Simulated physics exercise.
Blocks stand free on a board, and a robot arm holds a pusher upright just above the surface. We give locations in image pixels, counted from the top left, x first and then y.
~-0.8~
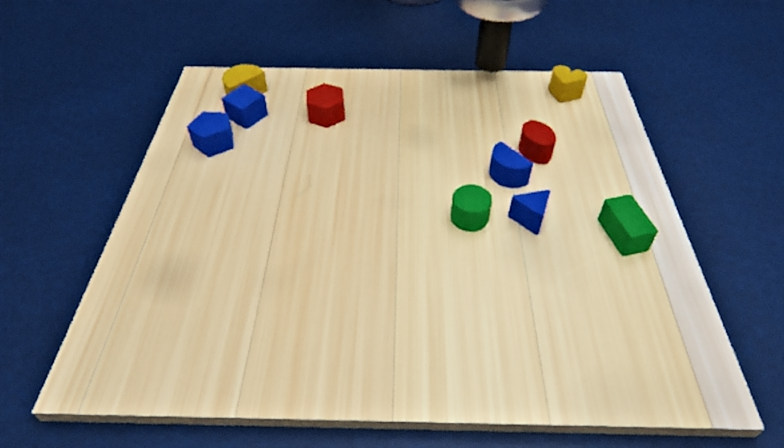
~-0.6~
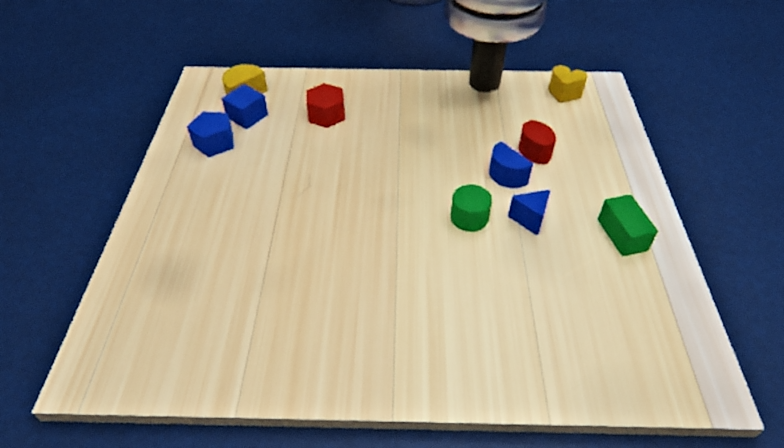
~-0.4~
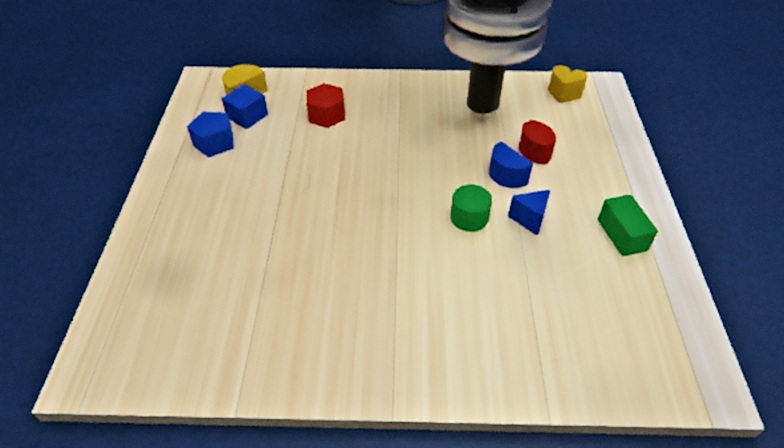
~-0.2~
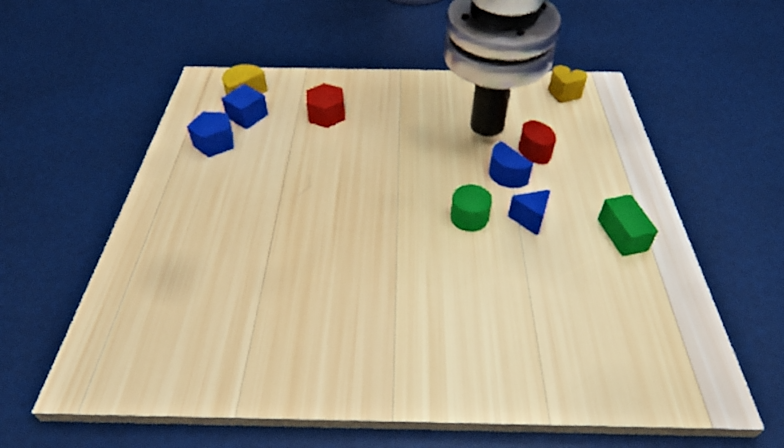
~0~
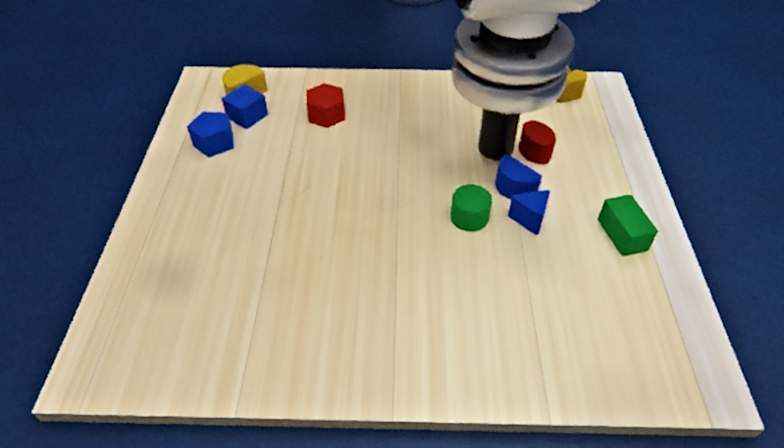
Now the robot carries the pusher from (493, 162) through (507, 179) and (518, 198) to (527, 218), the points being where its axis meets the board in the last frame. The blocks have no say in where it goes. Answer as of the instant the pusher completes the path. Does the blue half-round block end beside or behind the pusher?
The answer is no.
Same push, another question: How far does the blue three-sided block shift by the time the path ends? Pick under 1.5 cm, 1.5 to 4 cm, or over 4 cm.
Result: Over 4 cm.
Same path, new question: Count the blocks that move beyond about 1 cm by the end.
The answer is two blocks.
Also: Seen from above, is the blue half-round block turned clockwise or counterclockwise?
Looking down: Anticlockwise.
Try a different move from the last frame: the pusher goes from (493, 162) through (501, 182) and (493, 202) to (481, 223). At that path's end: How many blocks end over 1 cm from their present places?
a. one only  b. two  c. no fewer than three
(c)
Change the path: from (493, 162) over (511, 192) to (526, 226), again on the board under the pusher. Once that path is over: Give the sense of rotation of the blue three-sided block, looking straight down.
From above, it looks like the blue three-sided block goes clockwise.
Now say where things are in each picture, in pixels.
Lower end of the pusher at (490, 64), tops of blocks, blue half-round block at (510, 156), blue three-sided block at (535, 200), red oval at (539, 132), in the first frame.
Pusher at (484, 83), blocks as before, in the second frame.
Pusher at (483, 104), blocks as before, in the third frame.
Pusher at (487, 126), blocks as before, in the fourth frame.
Pusher at (495, 149), blue half-round block at (517, 169), blue three-sided block at (535, 200), red oval at (539, 132), in the fifth frame.
The first path, step by step. Halfway along, pusher at (517, 175); blue half-round block at (544, 197); blue three-sided block at (547, 220), turned 40° clockwise.
At the end, pusher at (531, 204); blue half-round block at (569, 222), turned 40° anticlockwise; blue three-sided block at (556, 240), turned 50° clockwise; red oval not moved.
